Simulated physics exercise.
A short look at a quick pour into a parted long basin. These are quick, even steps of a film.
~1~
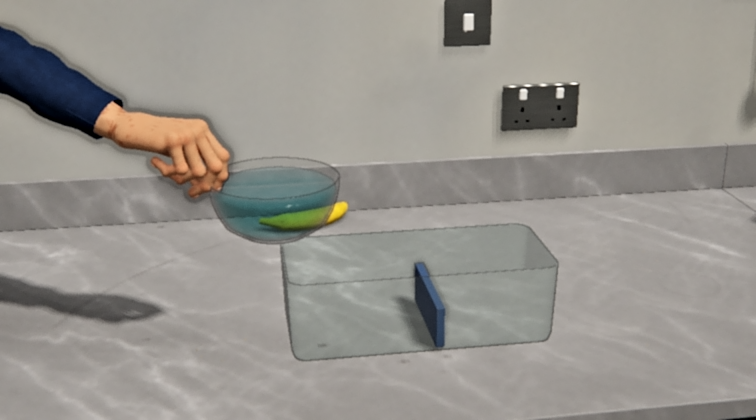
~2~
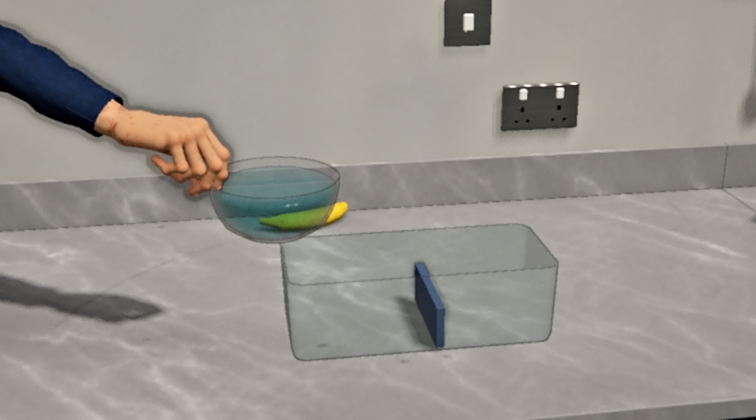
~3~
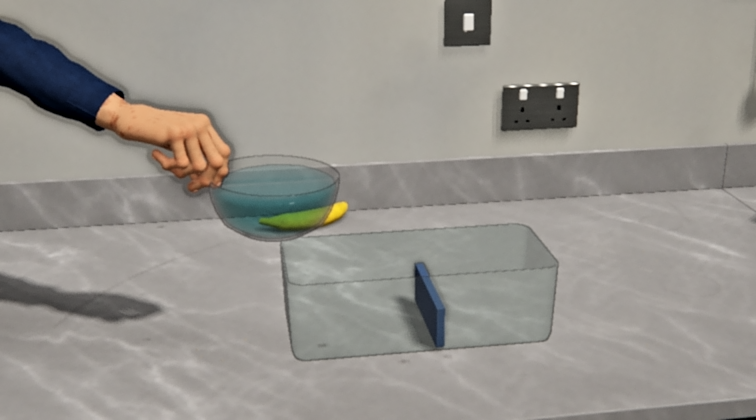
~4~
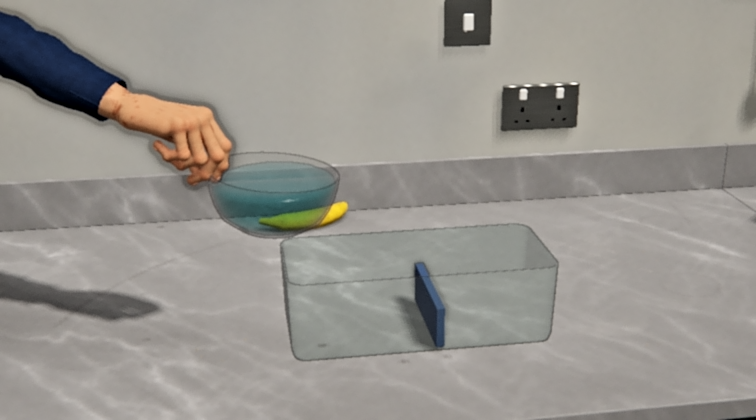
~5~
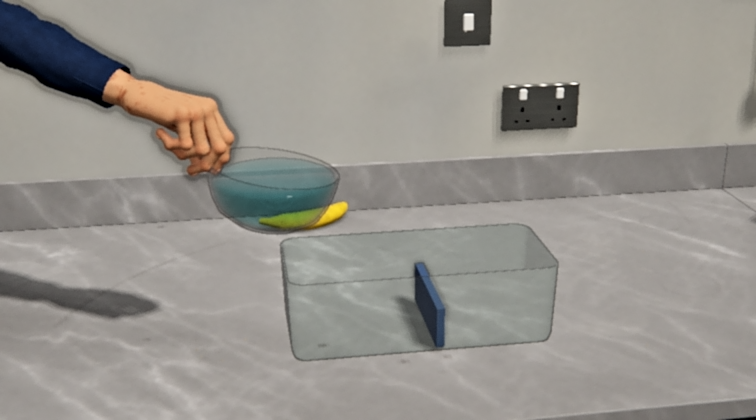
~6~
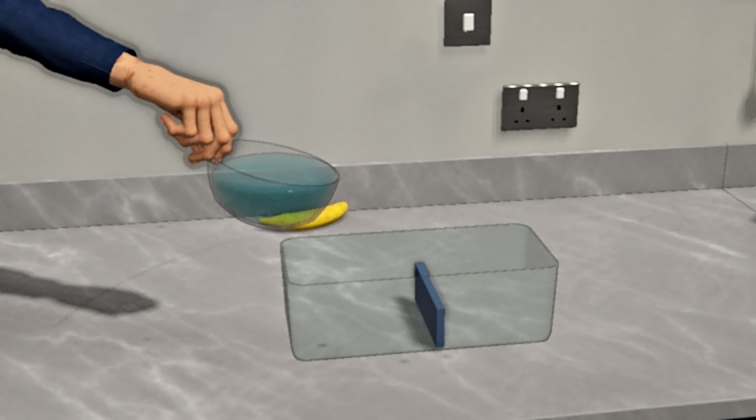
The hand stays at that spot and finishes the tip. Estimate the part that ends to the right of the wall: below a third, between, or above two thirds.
The share right of the wall is between a third and two thirds.
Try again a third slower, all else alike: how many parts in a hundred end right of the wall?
Close to 25 per cent.
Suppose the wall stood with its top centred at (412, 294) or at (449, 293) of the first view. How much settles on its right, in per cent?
First some 75, then 15 per cent.
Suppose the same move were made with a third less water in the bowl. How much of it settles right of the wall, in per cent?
Some 25 per cent.
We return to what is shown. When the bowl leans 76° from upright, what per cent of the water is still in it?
Roughly 40 in a hundred.
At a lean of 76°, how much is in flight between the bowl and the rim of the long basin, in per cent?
It comes to 45 per cent or so.
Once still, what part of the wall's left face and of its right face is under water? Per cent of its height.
The left part 30 per cent, the right part 30.
A moment on, the bowl is tipped on its side and 39 per cent is still to pour, 15 is left of the wall and 0 right of it.
Next, the bowl is tipped right over and 0 per cent is still to pour, 44 is left of the wall and 46 right of it.
Then the bowl is tipped right over and 0 per cent is still to pour, 52 is left of the wall and 46 right of it.
Later the bowl is tipped right over and 0 per cent is still to pour, 52 is left of the wall and 45 right of it.
Finally, 52 per cent lies left of the wall, 46 right of it and 2 outside.
